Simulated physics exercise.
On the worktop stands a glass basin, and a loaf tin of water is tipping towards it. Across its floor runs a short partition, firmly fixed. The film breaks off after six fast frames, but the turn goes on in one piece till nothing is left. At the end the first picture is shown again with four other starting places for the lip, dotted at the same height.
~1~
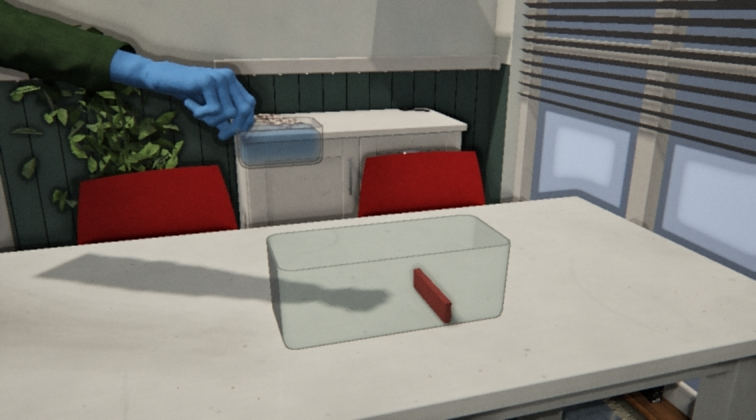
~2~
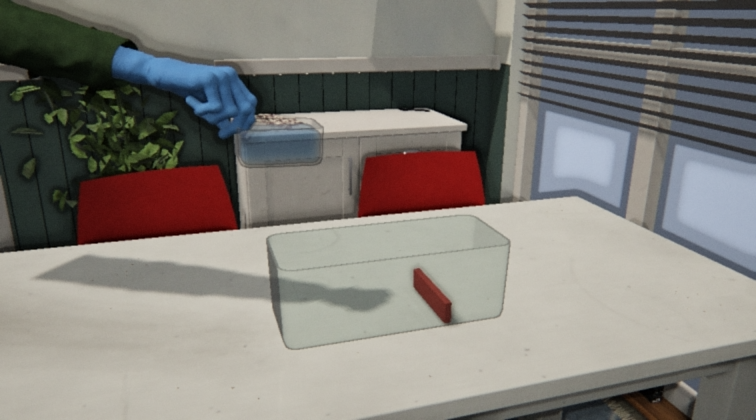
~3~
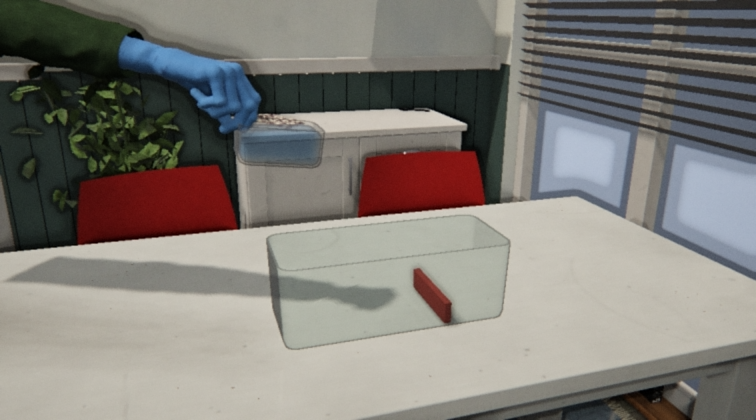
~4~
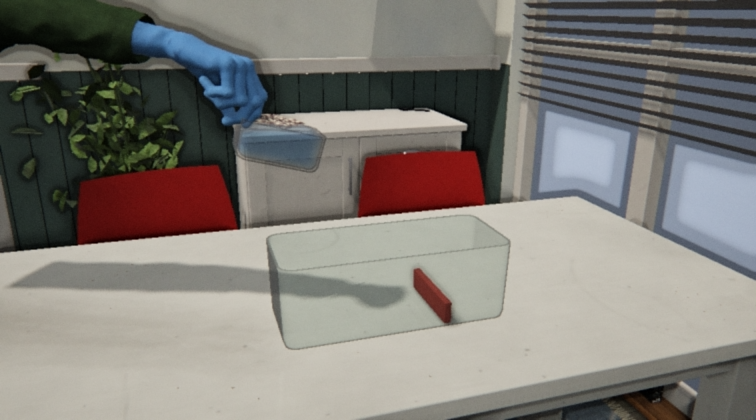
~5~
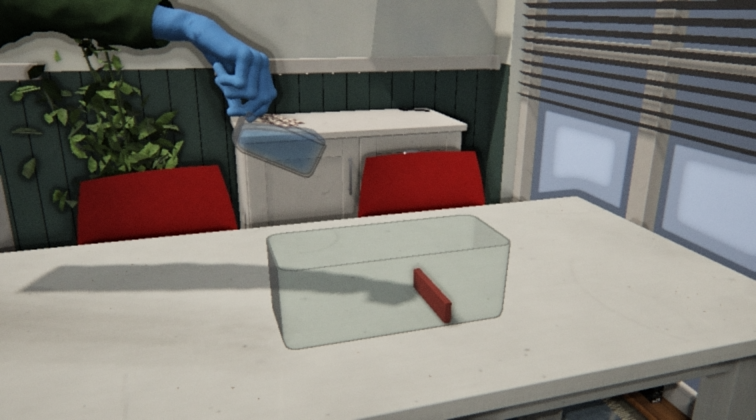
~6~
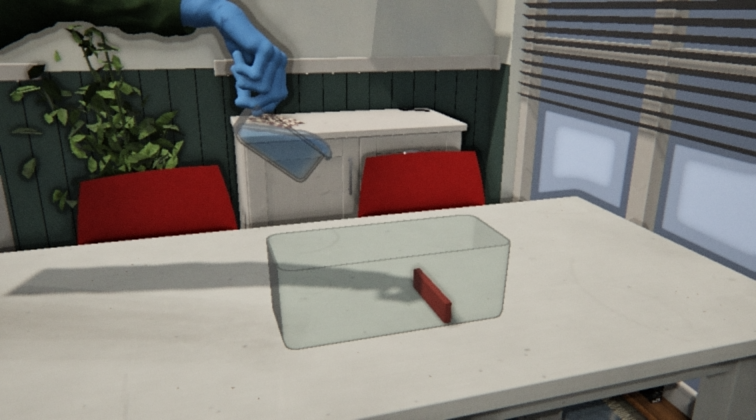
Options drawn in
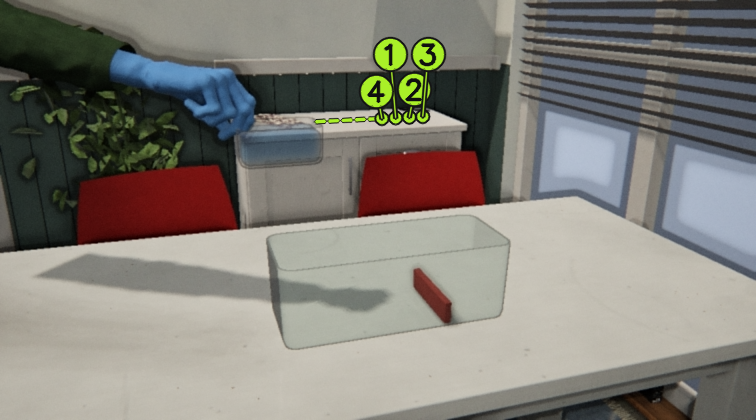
On a white table stands a clear basin while a blue-gloved hand tilts a water container rightward.
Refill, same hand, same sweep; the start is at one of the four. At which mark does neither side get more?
I would pick spot 1.
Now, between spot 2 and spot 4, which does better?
Spot 2.
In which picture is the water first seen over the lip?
In picture 5.
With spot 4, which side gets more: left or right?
The left side.
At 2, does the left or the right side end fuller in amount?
The right side.
In lime, 1 at (395, 117); 2 at (409, 117); 3 at (422, 116); 4 at (381, 118).
With 1, about 53 % ends left of the wall and 45 % right of it.
With 2, about 33 % ends left of the wall and 65 % right of it.
With 3, about 30 % ends left of the wall and 67 % right of it; 3 % is lost outside.
With 4, about 84 % ends left of the wall and 14 % right of it.
